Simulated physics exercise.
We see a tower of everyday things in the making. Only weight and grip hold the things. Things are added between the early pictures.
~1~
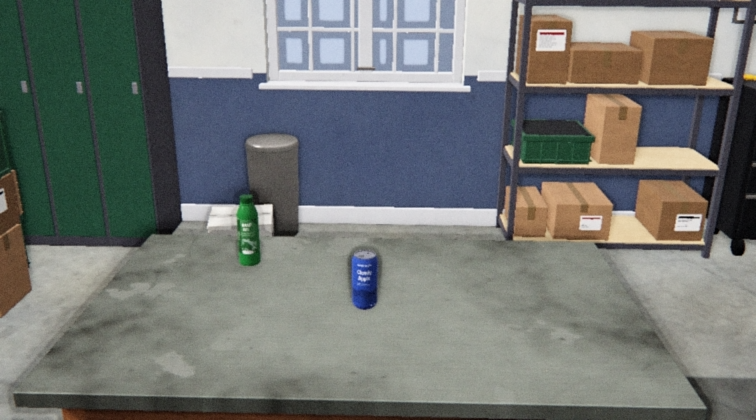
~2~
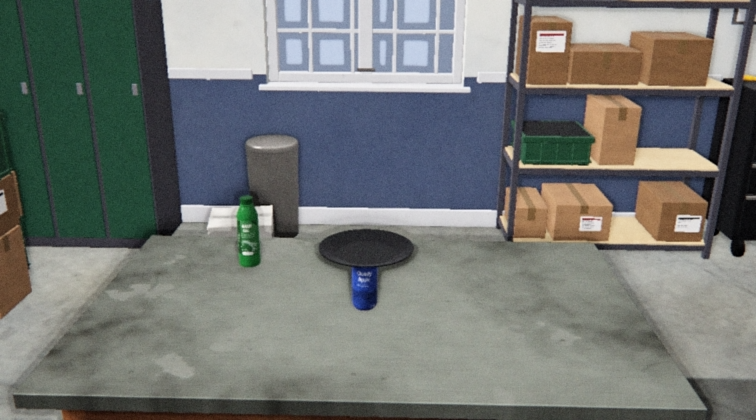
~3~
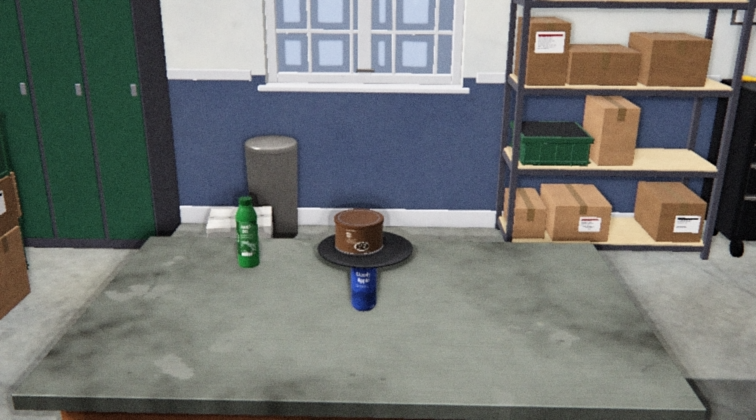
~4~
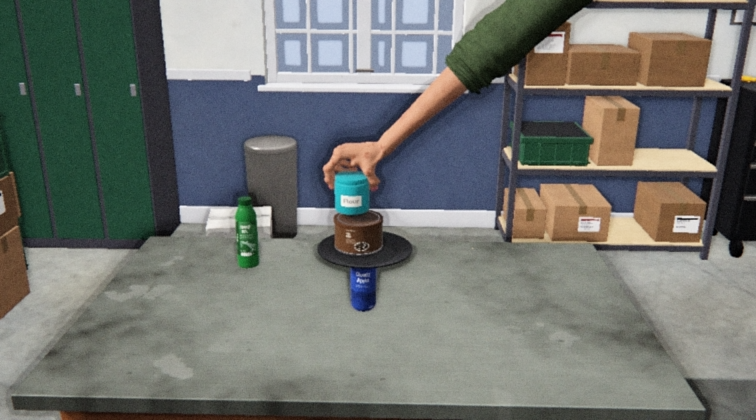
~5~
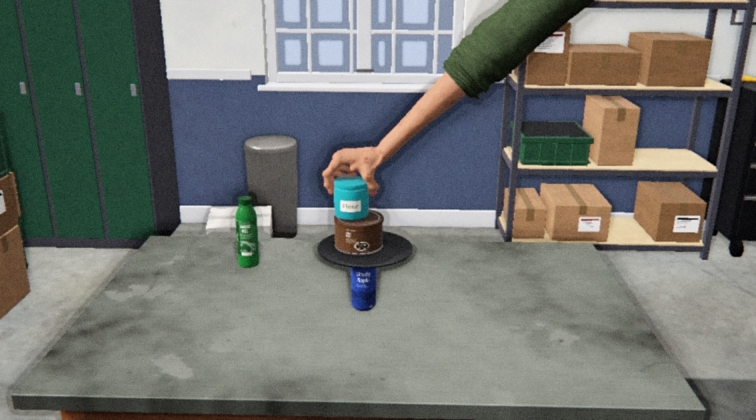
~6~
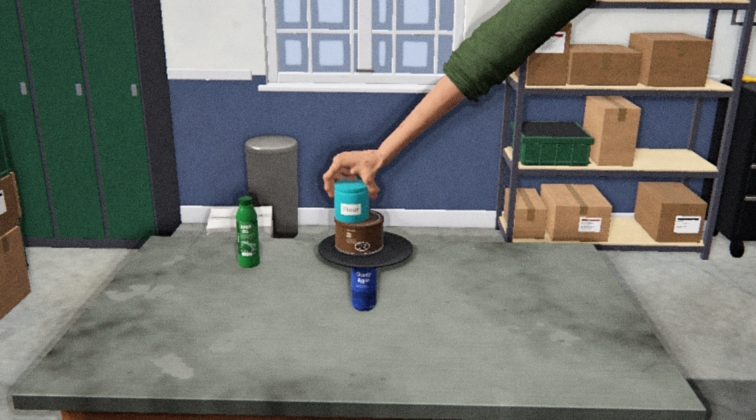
A hand in a green sleeve reaches in from the upper right and lowers a turquoise jar a short way onto a brown round tin, still holding it, after a black round plate and then the tin appear above a blue can. A green bottle stands to the left on the grey tabletop. The steady, slightly raised view faces a storage room with green lockers, a window and shelves of boxes.
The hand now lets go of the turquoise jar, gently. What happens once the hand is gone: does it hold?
Here the pile keeps its balance.
Then, 0.20 s later than the last frame, all is still.
Then, 0.50 s later than the last frame, turquoise jar resting near (352, 201).
When it is over, all 5 as before. End places, in pixels of the last picture, turquoise jar near (352, 201). The pile stays up.
